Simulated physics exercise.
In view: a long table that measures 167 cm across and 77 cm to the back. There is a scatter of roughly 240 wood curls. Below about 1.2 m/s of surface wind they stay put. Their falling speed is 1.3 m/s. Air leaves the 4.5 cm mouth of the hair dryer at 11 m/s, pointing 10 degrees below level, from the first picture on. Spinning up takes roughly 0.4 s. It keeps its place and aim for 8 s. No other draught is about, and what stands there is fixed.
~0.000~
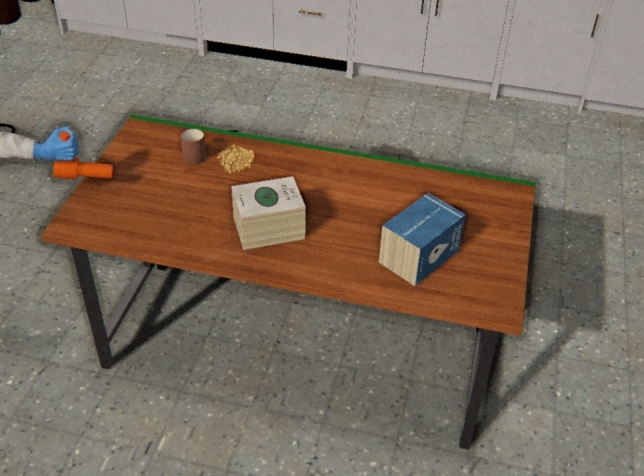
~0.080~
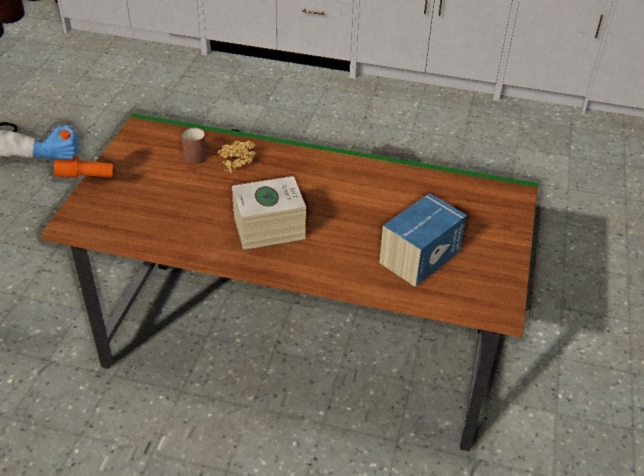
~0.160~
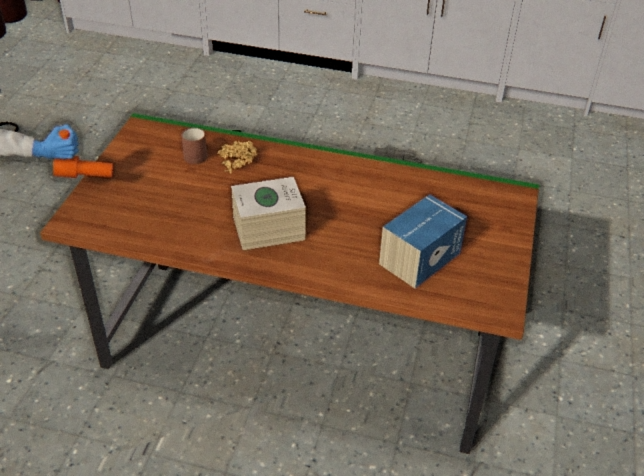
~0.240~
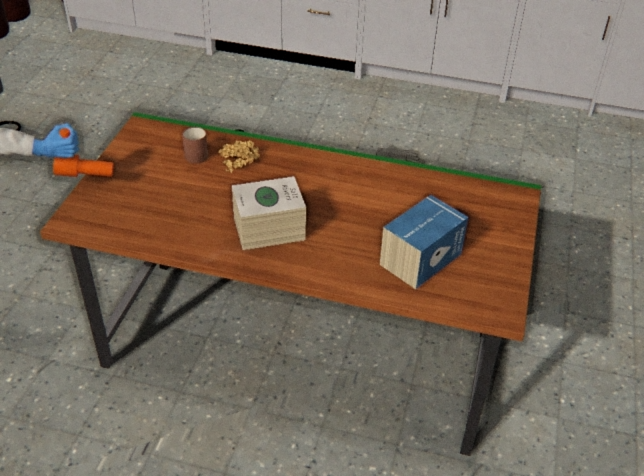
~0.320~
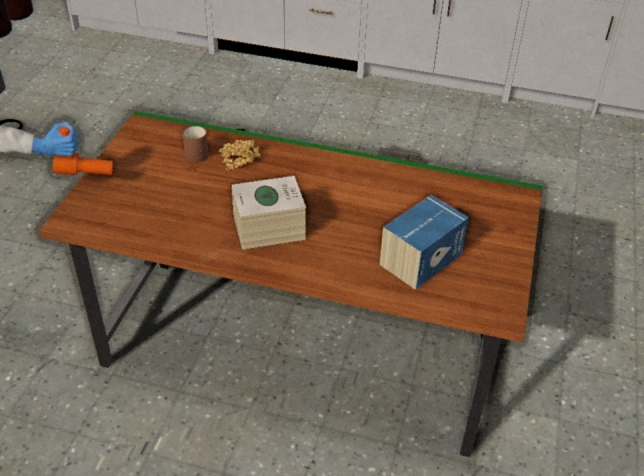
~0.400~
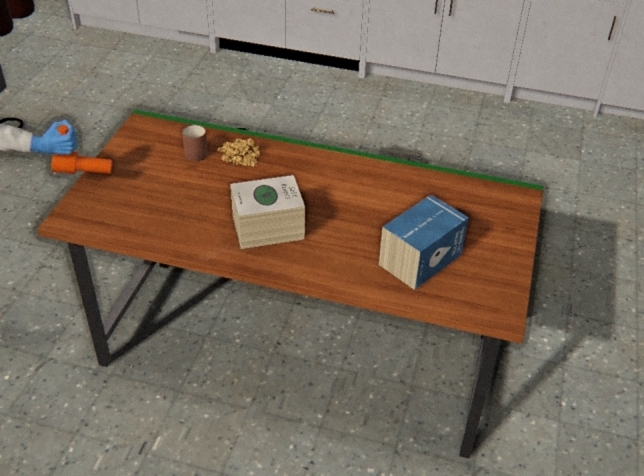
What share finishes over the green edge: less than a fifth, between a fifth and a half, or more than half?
By then over half are over the green edge.
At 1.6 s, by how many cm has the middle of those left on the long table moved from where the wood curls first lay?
Roughly 5 cm.
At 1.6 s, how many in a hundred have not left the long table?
Near 25 %.
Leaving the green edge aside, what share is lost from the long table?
Some 0 per cent.
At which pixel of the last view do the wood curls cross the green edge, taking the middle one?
At about (313, 143).
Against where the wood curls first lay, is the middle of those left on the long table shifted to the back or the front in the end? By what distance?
To the back, by about 5 cm.
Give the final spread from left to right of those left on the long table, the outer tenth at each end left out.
Roughly 10 cm.
After 1.6 s the count stands so, 76 % are over the green edge; the middle of those still in play is near (235, 146).
After 2.6 s the count stands so, 80 % are over the green edge; the middle of those still in play is near (235, 146).
After 4.4 s the count stands so, 81 % are over the green edge; the middle of those still in play is near (236, 146).
After 8.0 s, at the end, 83 % are over the green edge; the middle of those still in play is near (237, 145).
